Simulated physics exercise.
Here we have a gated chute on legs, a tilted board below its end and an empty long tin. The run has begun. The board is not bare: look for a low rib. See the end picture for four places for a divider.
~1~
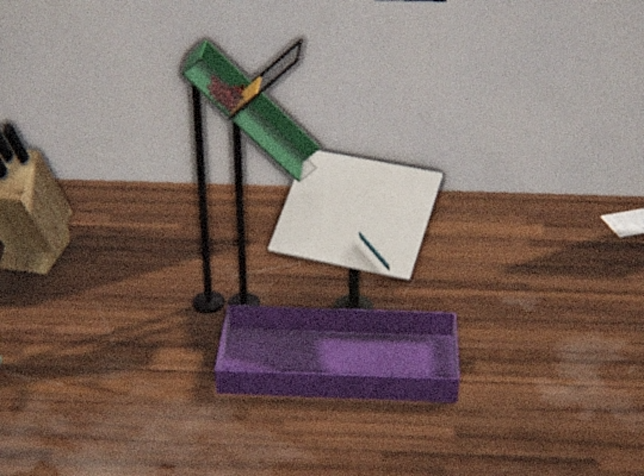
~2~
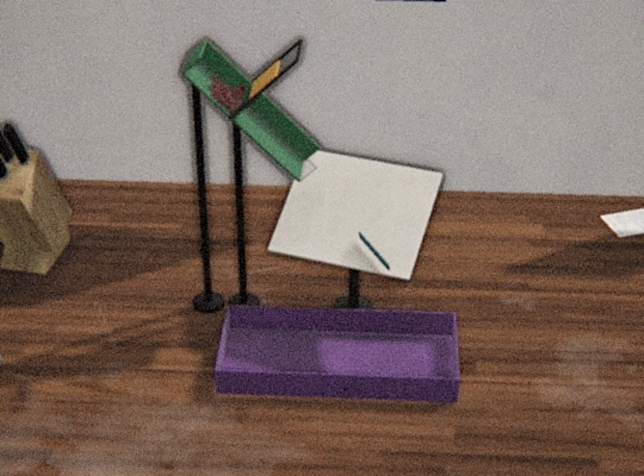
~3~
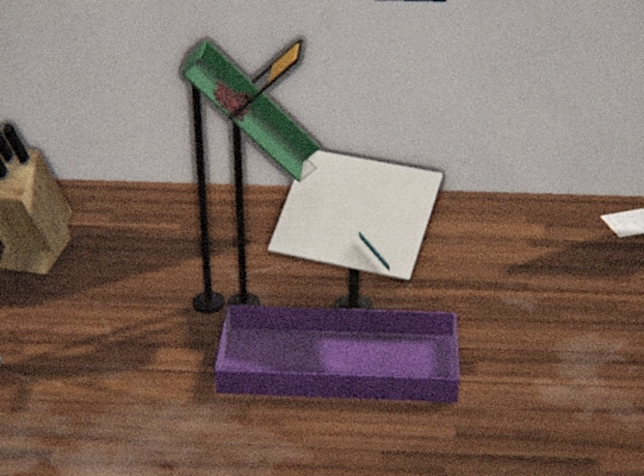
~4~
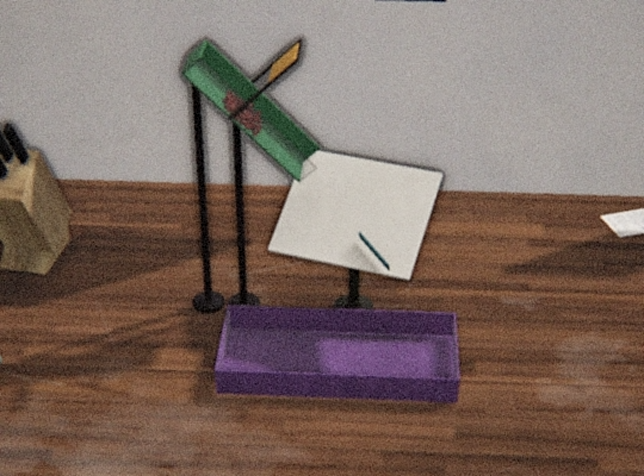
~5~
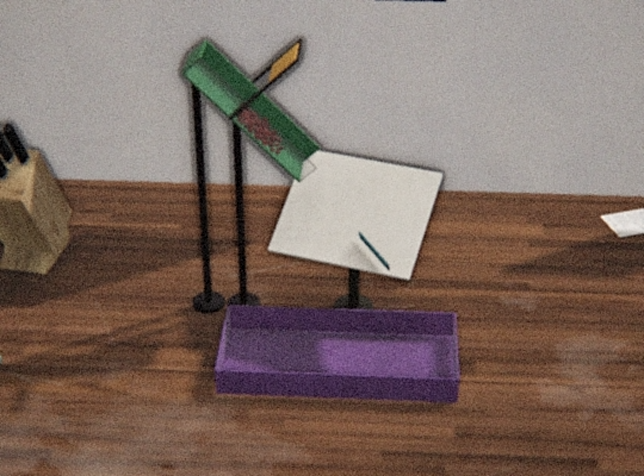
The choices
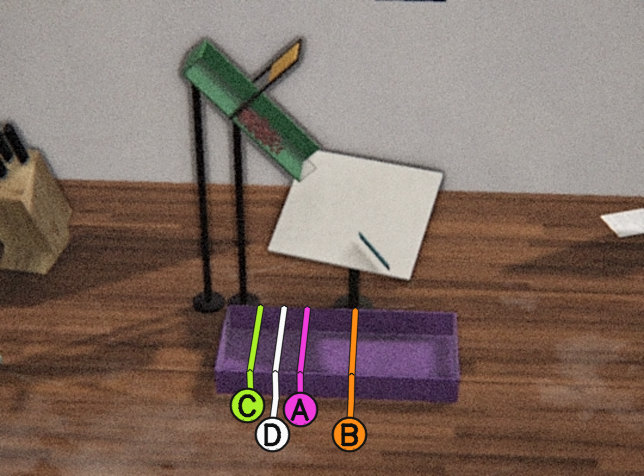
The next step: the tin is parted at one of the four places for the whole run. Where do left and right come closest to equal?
Take B.
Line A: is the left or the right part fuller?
More lands on the right.
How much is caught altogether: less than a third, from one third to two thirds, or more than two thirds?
About that: More than two thirds.
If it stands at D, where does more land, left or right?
Right.
On the marked copy, line A crosses the front rim at (300, 373); line B crosses the front rim at (351, 375); line C crosses the front rim at (250, 371); line D crosses the front rim at (275, 372).
If A is chosen, of what is caught, a small part on the left of the divider, nearly all on the right.
If B is chosen, of what is caught, about half on the left of the divider, about half on the right.
If C is chosen, of what is caught, none on the left of the divider, all on the right.
If D is chosen, of what is caught, a stray few on the left of the divider, nearly all on the right.
